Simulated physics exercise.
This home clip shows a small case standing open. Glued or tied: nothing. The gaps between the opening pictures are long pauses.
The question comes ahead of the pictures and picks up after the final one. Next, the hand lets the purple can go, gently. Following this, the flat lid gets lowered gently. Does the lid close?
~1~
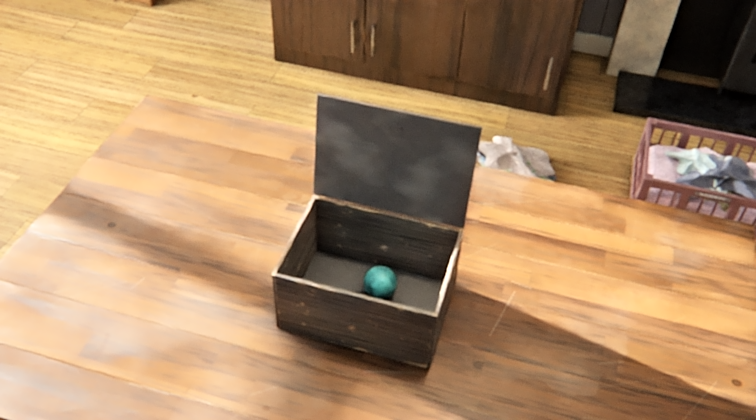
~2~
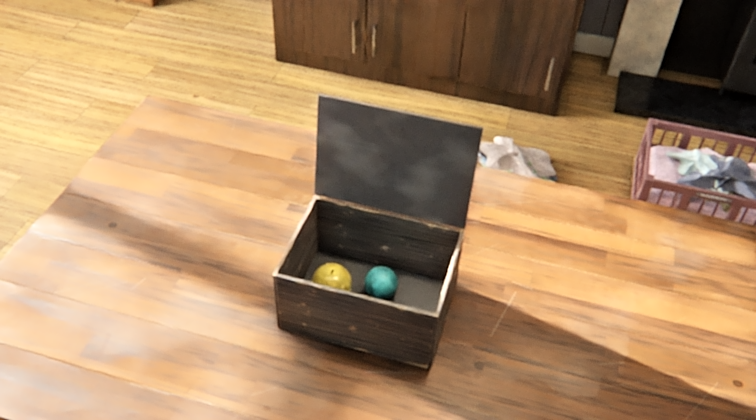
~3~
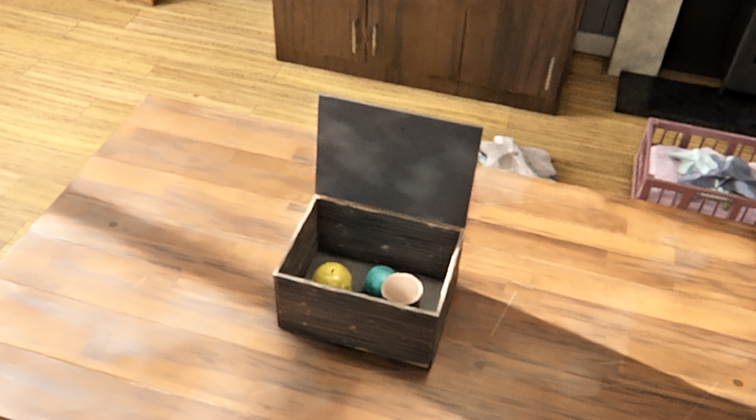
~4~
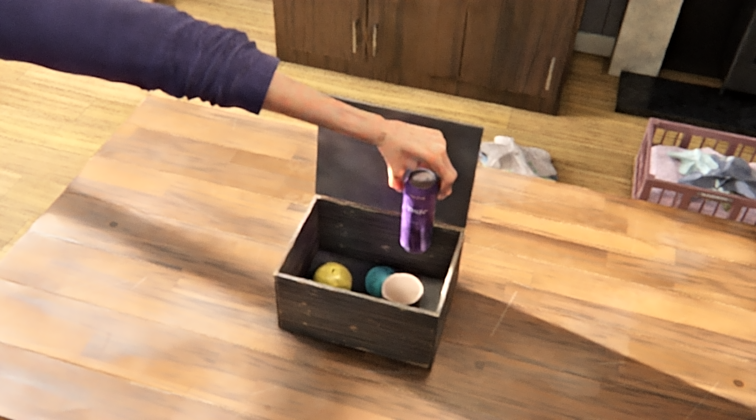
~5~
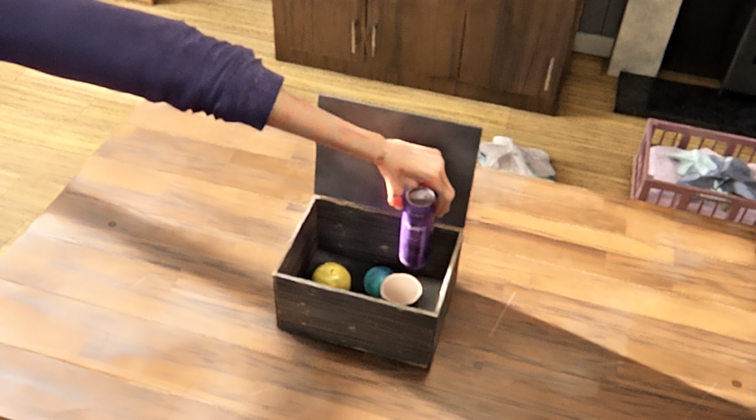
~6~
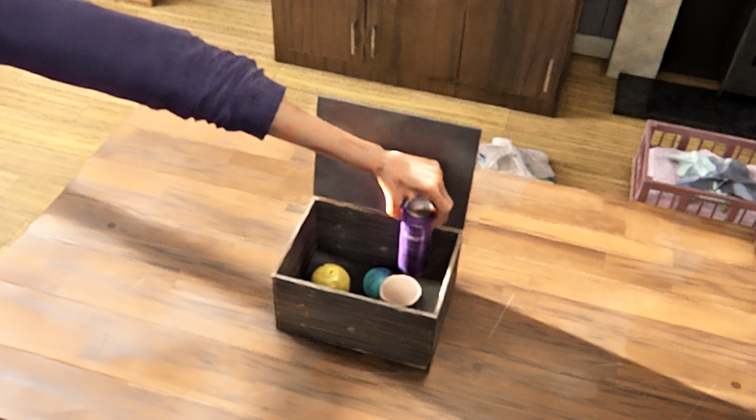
No.
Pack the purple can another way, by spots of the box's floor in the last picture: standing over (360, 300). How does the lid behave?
Then it closes.
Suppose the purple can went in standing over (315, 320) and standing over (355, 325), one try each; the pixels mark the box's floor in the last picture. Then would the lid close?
First time round it won't go down, and second time round it won't go down.
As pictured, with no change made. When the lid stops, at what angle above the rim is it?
It comes to about 20°.
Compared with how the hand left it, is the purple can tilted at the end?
As it turns out, it changes its angle.
Then, 0.90 s past the last view, lid starting down; purple can displaced about its own width near (414, 264).
Then, 1.40 s past the last view, lid 72° above the rim; purple can displaced about its own width near (414, 264).
Then, 1.70 s past the last view, lid 49° above the rim; purple can displaced about its own width near (414, 264).
Then, 2.00 s past the last view, lid 28° above the rim; purple can rocked 10° from its first pose near (412, 268).
Finally, lid 22° above the rim; moved from the start, purple can; the other 3 still in place. Final places as the last picture's camera would see them, purple can near (410, 273).
